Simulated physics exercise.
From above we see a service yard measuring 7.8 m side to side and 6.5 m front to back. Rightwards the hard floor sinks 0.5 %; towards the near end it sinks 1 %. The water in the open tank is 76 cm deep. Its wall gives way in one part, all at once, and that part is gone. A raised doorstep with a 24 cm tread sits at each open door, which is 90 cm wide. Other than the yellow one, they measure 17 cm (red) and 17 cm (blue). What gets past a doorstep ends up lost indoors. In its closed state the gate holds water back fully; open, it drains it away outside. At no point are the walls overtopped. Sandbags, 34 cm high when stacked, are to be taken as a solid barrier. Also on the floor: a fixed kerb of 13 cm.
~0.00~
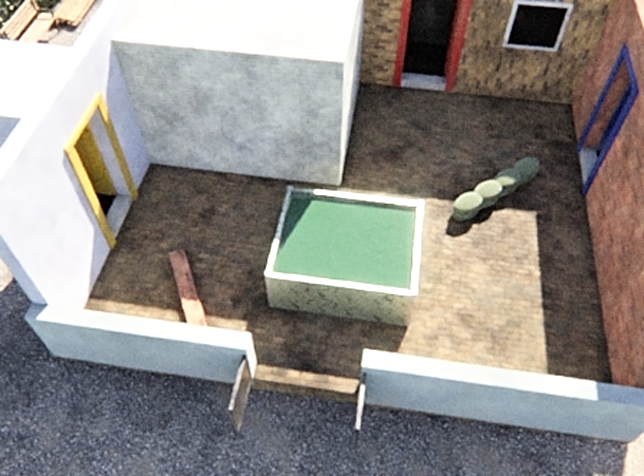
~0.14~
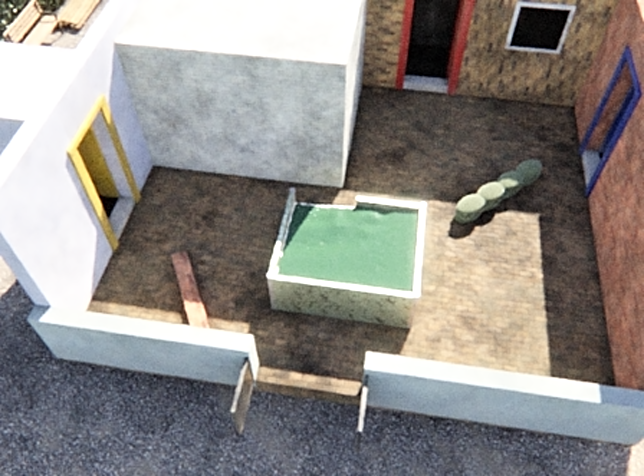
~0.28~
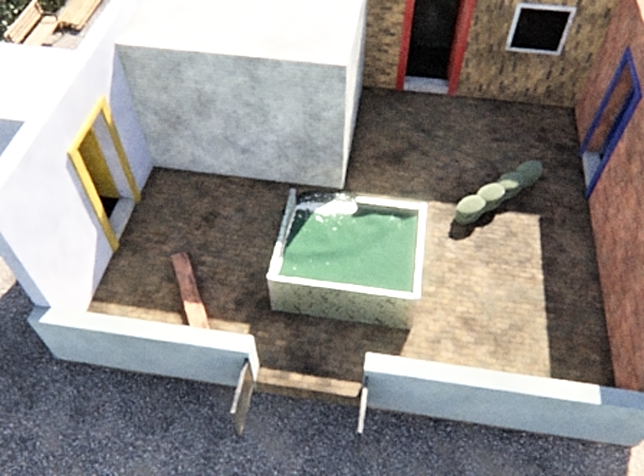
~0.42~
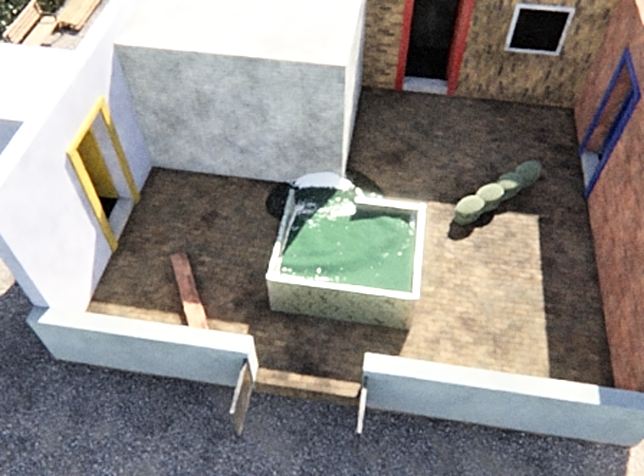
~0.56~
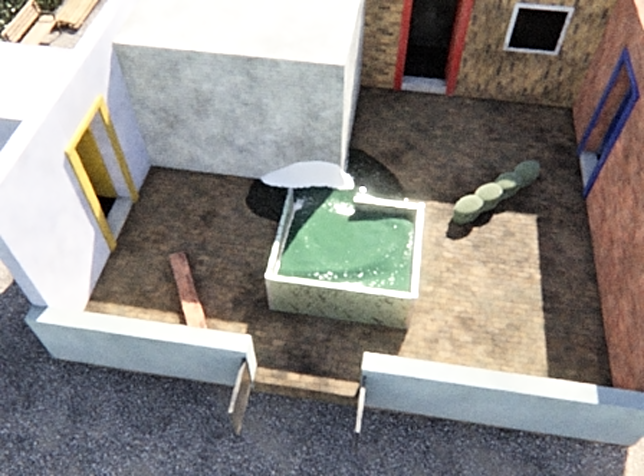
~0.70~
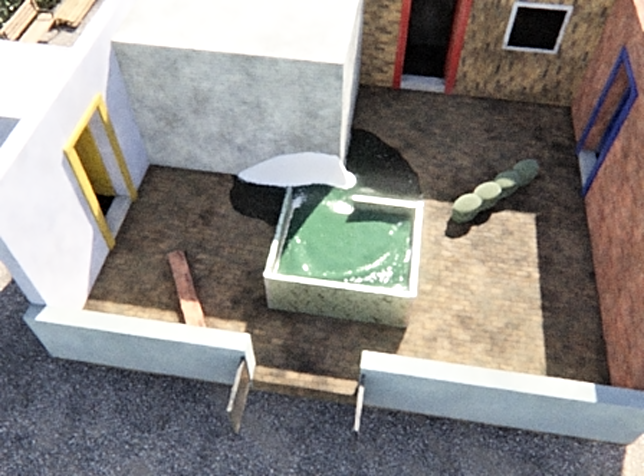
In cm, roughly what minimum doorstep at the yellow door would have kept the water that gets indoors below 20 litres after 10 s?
It would have to be roughly 16 cm high.
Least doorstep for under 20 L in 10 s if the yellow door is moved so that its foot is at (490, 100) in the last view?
Roughly 7.5 cm, give or take.
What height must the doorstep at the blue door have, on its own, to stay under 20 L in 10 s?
For blue: Close to 6.5 cm.
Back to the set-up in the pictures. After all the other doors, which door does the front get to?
Blue.
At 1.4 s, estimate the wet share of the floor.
Some 25 per cent is wet.
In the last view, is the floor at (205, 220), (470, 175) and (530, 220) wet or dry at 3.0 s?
Point by point: Soaked, then soaked, then bone dry.
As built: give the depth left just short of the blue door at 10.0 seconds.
Lab note: Depth approx. 5.0 cm.
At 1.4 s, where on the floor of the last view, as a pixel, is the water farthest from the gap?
Roughly at (416, 90) in the last view.
After 1.4 s water covers 25 % of the floor, deepest (54 cm) near (324, 191); it has not reached the yellow door.
After 3.0 s water covers 55 % of the floor, deepest (34 cm) near (71, 335); 20 cm at the yellow door, 21 litres in over its 15 cm doorstep.
After 10.0 s water covers 95 % of the floor, deepest (14 cm) near (165, 350); 11 cm at the yellow door, 29 litres in over its 15 cm doorstep.
At the yellow door as built, the water arrived by 1.6 s and peaked near 23 cm at 2.2 s.
Run again over the same 10 s with other heights there, 33 litres in over 14.5 cm, 8 litres over 19.5 cm. The limit of 20 litres is kept from about 16 cm up.
